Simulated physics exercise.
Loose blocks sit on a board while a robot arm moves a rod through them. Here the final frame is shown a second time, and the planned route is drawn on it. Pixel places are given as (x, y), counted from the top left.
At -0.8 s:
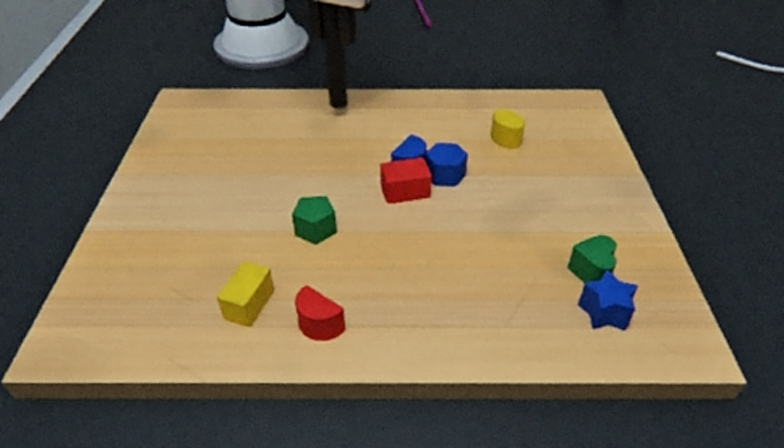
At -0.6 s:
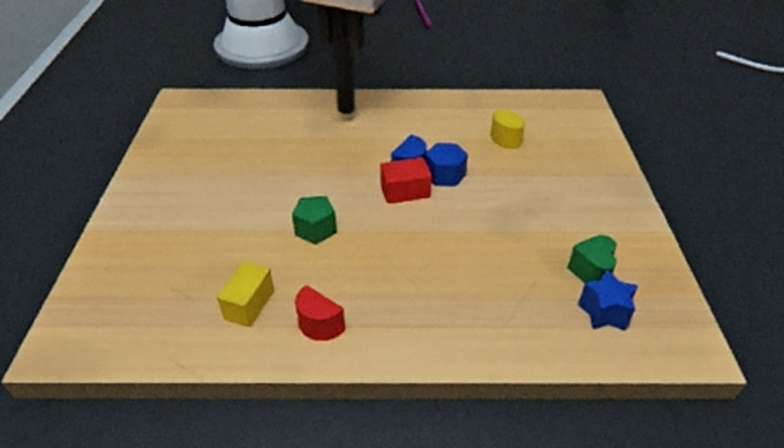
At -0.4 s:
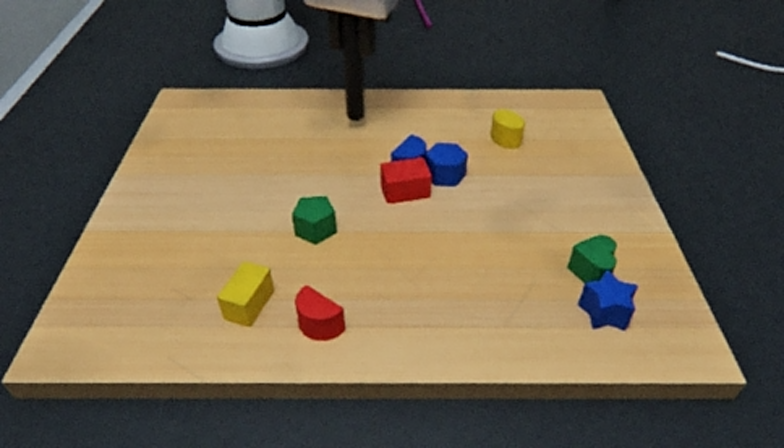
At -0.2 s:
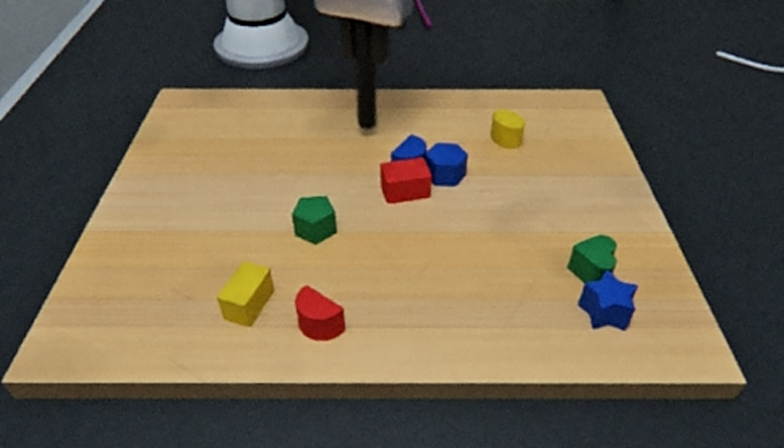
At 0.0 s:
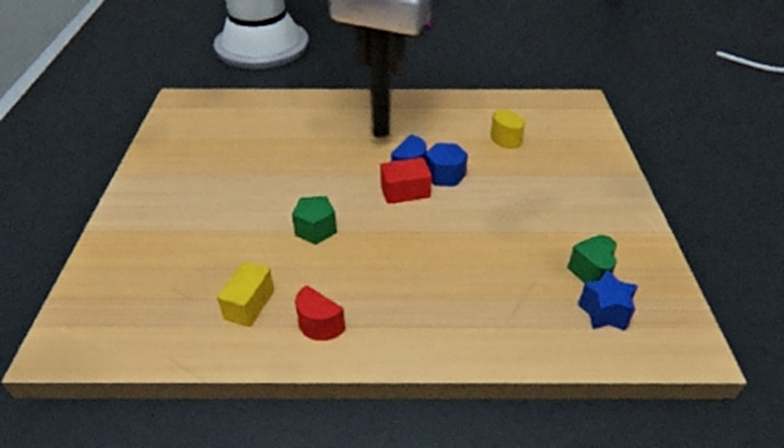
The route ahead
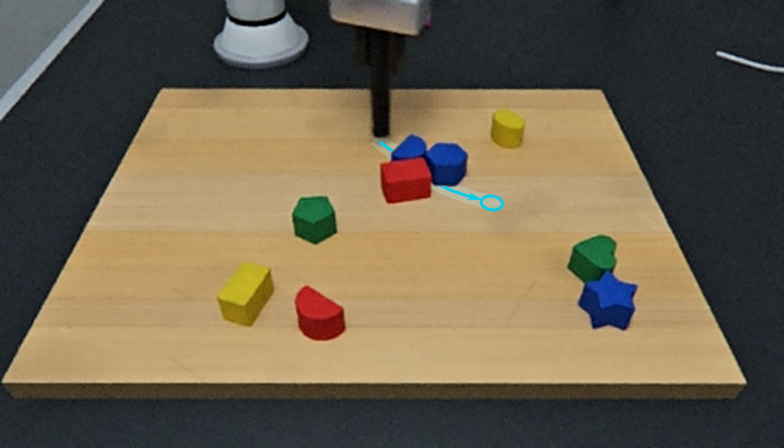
On a wooden board scattered with red, blue, green and yellow blocks, a robot arm moved its dark rod a short way right and toward the viewer, nearing a blue block without shifting any.
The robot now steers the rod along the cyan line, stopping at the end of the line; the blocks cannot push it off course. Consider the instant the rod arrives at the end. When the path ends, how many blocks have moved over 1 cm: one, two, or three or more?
Once the path ends, three or more blocks will have shifted.
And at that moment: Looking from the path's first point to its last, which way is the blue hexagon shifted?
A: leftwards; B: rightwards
I choose A.
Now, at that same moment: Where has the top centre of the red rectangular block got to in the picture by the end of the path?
Close to (406, 186).
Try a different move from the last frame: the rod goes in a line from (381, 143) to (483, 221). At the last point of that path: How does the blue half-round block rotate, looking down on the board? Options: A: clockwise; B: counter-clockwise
The one that fits is A, clockwise.
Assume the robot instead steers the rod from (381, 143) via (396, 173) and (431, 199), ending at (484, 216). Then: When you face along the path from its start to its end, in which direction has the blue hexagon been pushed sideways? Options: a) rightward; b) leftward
Option b.
The line goes from (381, 143) via (411, 165) and (445, 187), ending at (492, 203).
On the path given first. One third of the way, rod (412, 155); red rectangular block (407, 176), turned 25° clockwise; blue half-round block (422, 157), turned 20° clockwise; blue hexagon (459, 158), turned 35° anticlockwise.
Two thirds of the way, rod (447, 178); red rectangular block (405, 186), turned 60° clockwise; blue half-round block (445, 181), turned 75° clockwise; blue hexagon (477, 162), turned 55° anticlockwise.
At the end, rod (493, 193); red rectangular block (406, 186), turned 60° clockwise; blue half-round block (448, 183), turned 90° clockwise; blue hexagon (499, 162), turned 95° anticlockwise.
